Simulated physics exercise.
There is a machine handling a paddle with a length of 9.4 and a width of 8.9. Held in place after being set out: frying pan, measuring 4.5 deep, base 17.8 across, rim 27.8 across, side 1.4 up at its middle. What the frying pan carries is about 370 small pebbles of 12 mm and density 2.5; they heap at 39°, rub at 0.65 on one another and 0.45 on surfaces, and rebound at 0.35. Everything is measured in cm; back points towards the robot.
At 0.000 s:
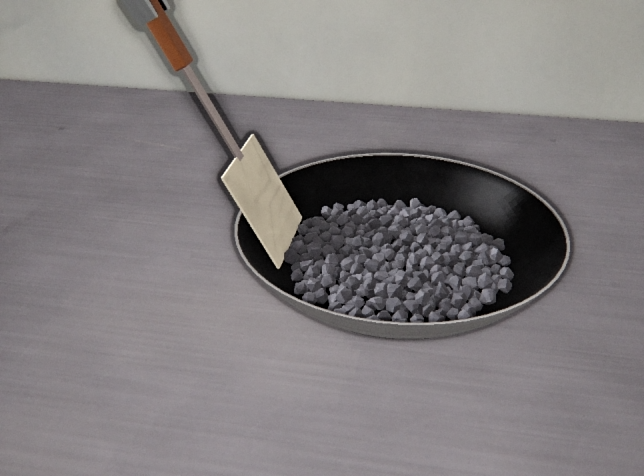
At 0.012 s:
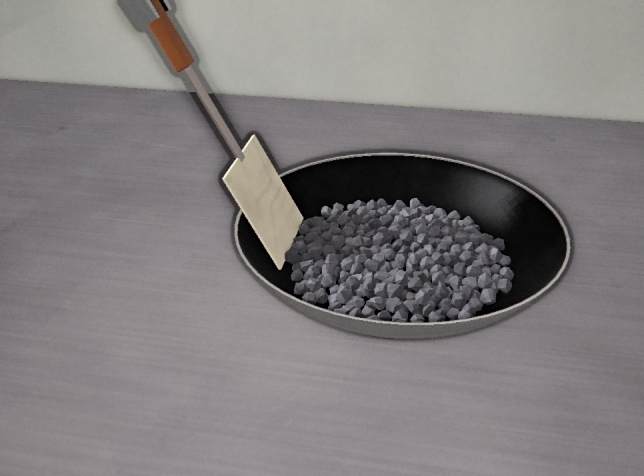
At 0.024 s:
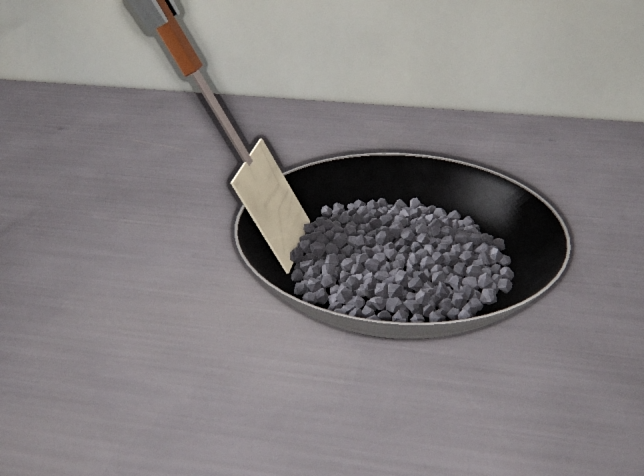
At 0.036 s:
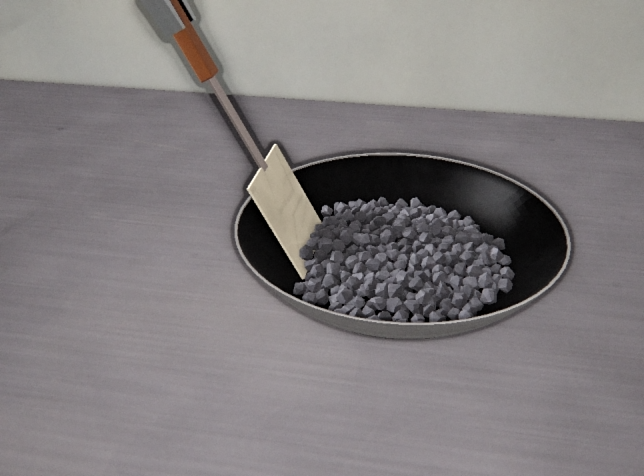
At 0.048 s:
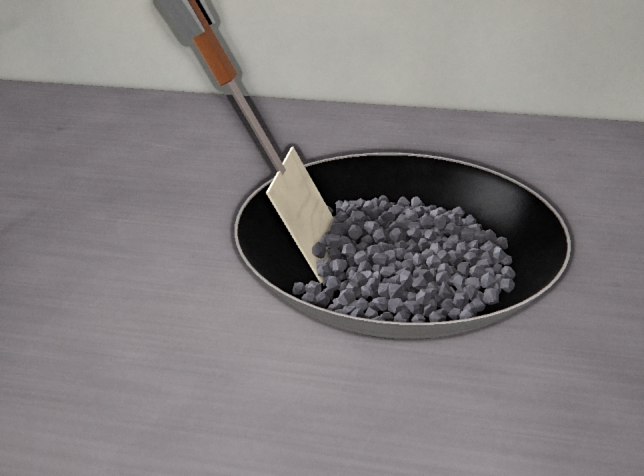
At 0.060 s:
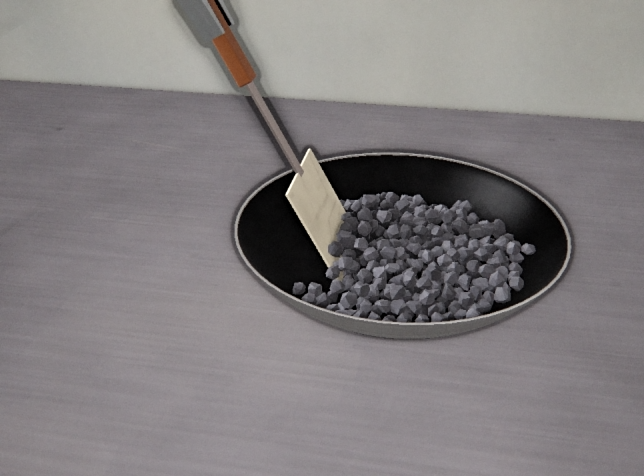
On a grey surface against a pale wall, a machine lowers no load but slides a pale, flat paddle rightward through a black frying pan, pushing the left side of a heap of grey lumps to the right.
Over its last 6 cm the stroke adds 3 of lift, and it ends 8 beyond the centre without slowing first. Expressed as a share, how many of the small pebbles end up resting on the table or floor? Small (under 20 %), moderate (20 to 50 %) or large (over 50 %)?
Moderate.
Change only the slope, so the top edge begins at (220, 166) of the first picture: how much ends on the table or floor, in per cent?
Roughly 25 percent ends on the table or floor.
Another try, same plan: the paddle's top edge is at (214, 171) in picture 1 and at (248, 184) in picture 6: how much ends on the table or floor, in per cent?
I'd put it at roughly 15 per cent.
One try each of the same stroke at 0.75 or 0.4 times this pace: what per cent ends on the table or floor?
Near 30 and near 10 percent respectively.
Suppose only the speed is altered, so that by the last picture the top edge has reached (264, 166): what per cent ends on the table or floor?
Roughly 10 per cent.
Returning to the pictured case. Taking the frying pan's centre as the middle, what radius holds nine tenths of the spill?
Roughly 40 cm.
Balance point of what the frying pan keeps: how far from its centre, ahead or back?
Forward offset: Roughly 5.5 cm.
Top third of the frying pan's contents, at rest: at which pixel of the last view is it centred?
(510, 255).
After 0.09 s, sloping 62°, highest piece 11 above the table; 373 in the frying pan, 1 on the blade or in flight.
After 0.12 s, sloping 62°, highest piece 14 above the table; 370 in the frying pan, 4 on the blade or in flight.
After 0.33 s, sloping 62°, highest piece 11 above the table; 265 in the frying pan, 83 on the table or floor, 26 on the blade or in flight.
After 1.38 s, sloping 62°, highest piece 5 above the table; 263 in the frying pan, 111 on the table or floor.
In the end, 263 in the frying pan, 111 on the table or floor. That is 30 % on the table or floor.
